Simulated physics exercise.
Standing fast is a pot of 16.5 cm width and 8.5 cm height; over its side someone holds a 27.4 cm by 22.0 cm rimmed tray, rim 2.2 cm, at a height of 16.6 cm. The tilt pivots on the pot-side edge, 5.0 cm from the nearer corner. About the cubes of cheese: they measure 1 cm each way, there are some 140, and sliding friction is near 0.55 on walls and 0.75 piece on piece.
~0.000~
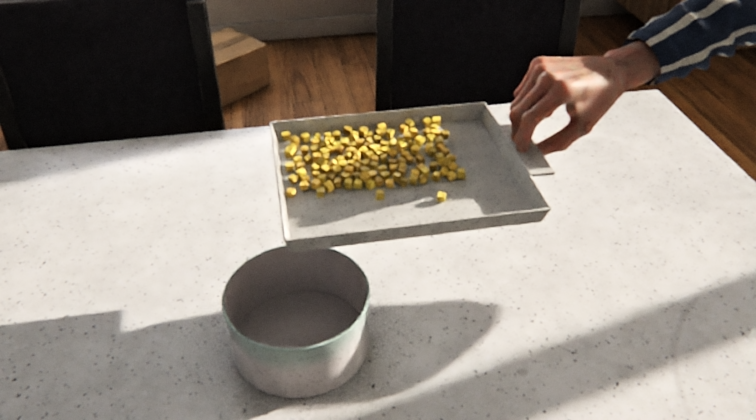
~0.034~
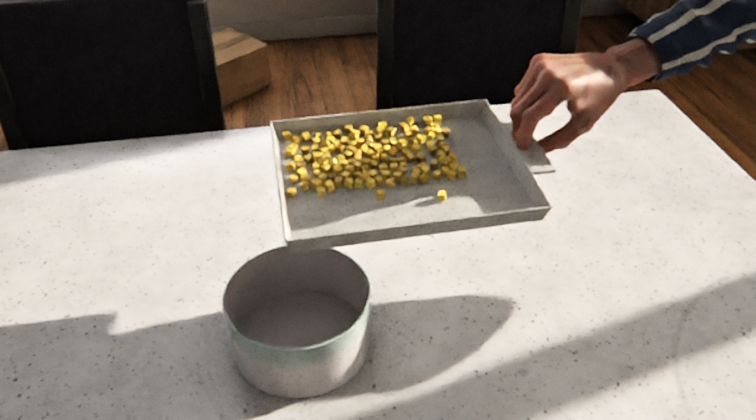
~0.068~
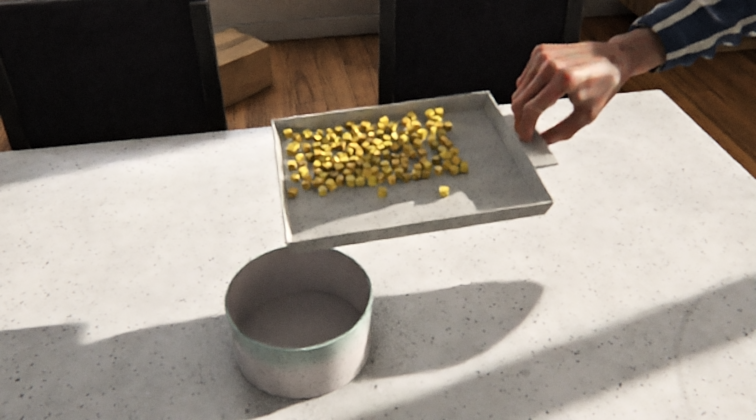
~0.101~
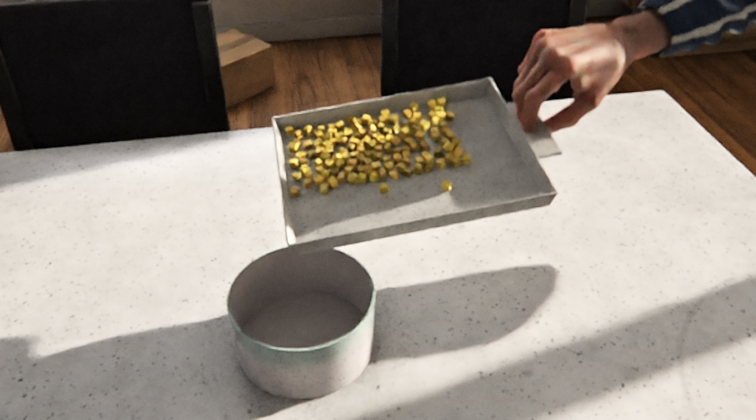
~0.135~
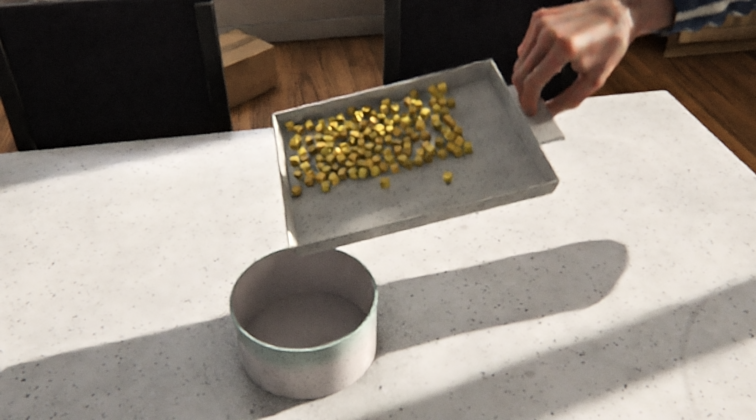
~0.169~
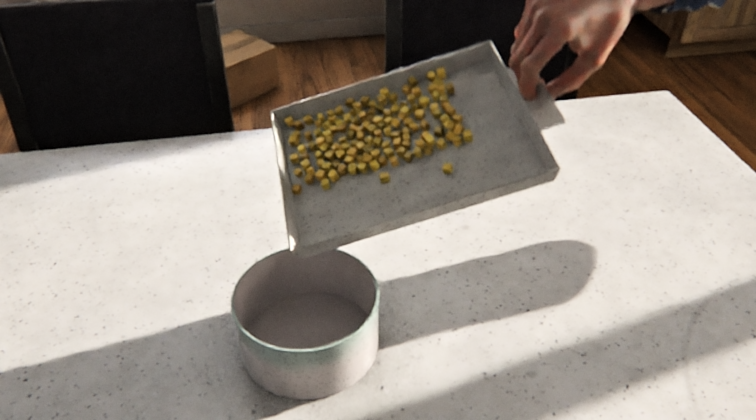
In the video, a hand grips the right end of a rimmed gray tray holding small yellow cubes above a round pot on a speckled table, then raises that end steadily, slanting the tray down toward the left.
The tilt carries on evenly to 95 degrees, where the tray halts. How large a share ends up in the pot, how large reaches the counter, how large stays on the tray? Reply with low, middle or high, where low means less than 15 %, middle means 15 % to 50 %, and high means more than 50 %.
My answer: Pot - high; counter - middle; tray - low.
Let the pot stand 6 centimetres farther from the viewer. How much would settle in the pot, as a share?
About 10 %.
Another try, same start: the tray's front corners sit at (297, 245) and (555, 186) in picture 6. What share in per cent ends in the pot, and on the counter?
Split: Pot = 80, counter = 20.
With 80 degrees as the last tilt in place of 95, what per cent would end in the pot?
That would give about 60 per cent.
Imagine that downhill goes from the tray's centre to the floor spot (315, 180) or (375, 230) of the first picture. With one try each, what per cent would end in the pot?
First try: About 10 percent; second try: About 70 percent.
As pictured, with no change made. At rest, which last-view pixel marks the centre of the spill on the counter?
You'll find it at about pixel (151, 409).
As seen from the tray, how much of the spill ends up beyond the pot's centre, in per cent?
100 per cent.
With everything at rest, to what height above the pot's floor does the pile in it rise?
My guess is around 2.5 centimetres.
After 0.42 s, tilt 56 degrees; the tray holds 100 %, the pot 0 %.
After 0.59 s, tilt 82 degrees; the tray holds 95 %, the pot 0 %.
Then, at 0.88 s, tilt 95 degrees; the tray holds 5 %, the pot 60 %.
In the end, at 2.0 s, pot 65 %, counter 35 %, tray 0 %.
